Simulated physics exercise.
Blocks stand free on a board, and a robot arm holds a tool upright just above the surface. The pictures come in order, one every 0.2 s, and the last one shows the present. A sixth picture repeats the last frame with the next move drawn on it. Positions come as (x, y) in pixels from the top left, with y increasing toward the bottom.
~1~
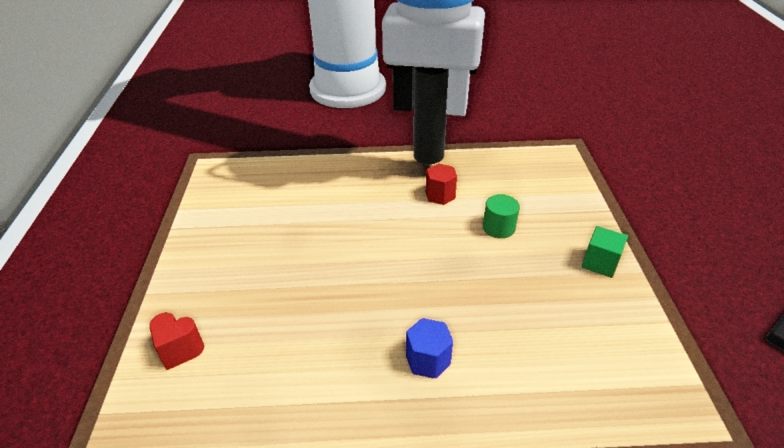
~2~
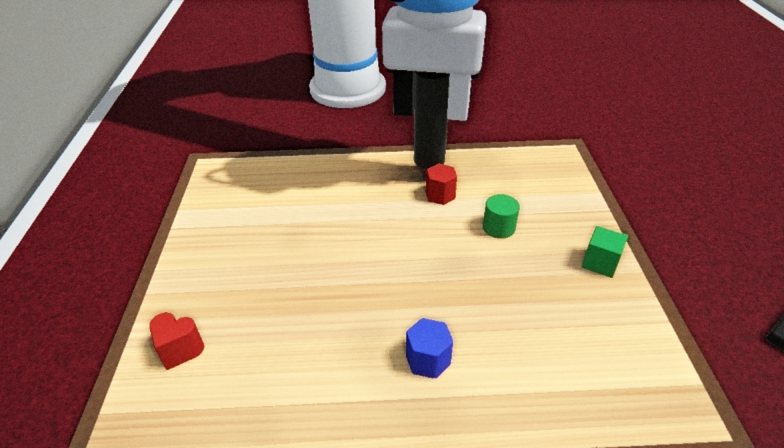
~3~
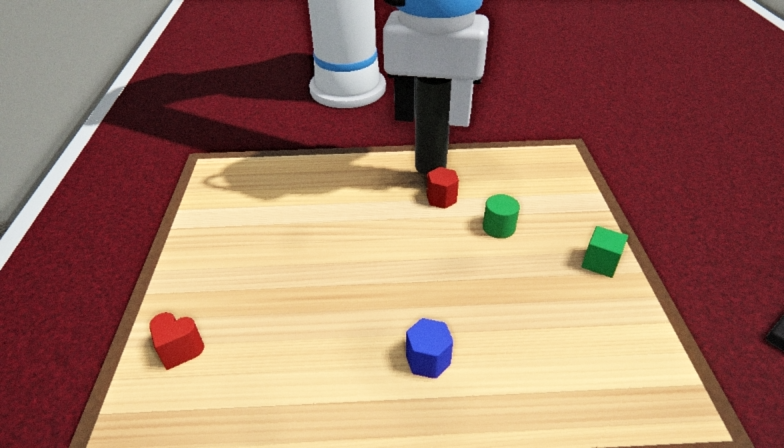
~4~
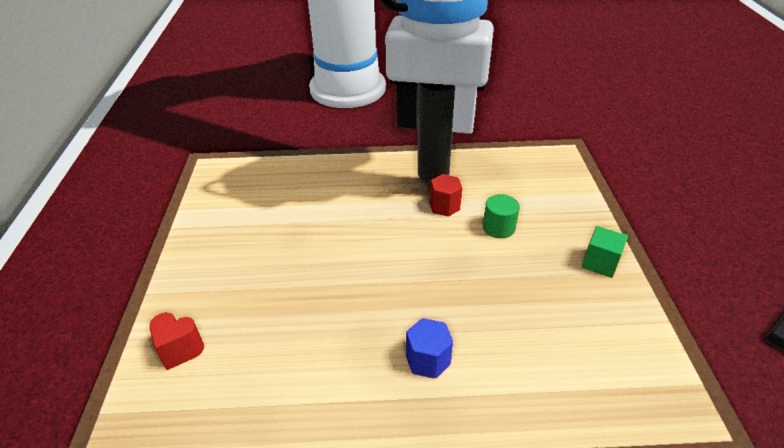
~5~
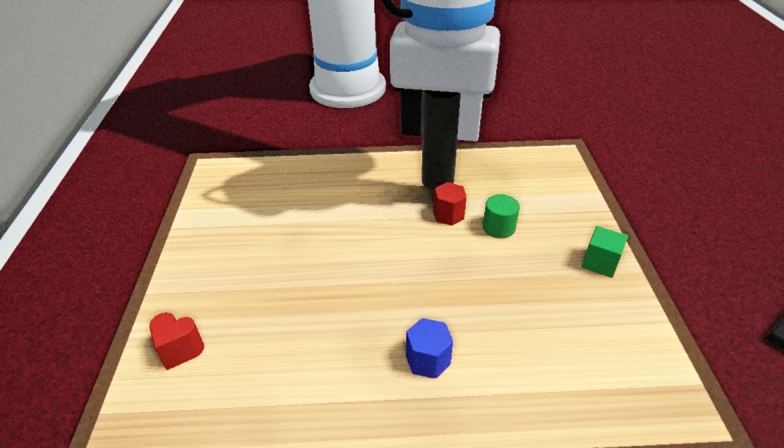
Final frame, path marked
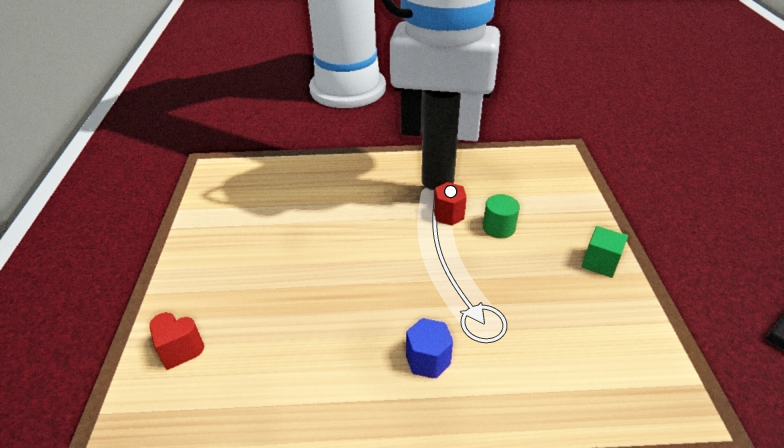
A light wooden board lies on a dark red carpet, seen from above at an angle by a still camera. A white and blue robot arm holds a black tool at the far edge behind a small red hexagonal block, with a green cylinder and green cube to the right, a red heart near left and a blue hexagon near centre. The tool pushes the red block slightly nearer and rightward, toward the green cylinder, while the others stay still.
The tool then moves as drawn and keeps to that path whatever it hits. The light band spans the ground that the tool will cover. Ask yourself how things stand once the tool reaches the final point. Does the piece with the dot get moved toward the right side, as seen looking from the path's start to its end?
No, that is not how it ends up.
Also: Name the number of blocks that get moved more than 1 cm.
Looking at the path, I think only one of the blocks ends up more than 1 cm away.
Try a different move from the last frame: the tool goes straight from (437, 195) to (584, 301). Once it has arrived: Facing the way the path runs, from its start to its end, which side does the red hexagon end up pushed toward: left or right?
Right side.
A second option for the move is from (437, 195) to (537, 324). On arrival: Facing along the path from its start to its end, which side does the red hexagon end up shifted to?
The answer is right.
The drawn path runs from (437, 195) via (435, 233) and (450, 276), ending at (484, 323); the dot is on the red hexagon.
The first path, step by step. One third of the way, tool at (436, 219); red hexagon at (467, 222), turned 80° anticlockwise.
Two thirds of the way, tool at (452, 262); red hexagon at (485, 240).
At the end, tool at (486, 309); blue hexagon not moved; red hexagon at (485, 240), turned 180° anticlockwise.
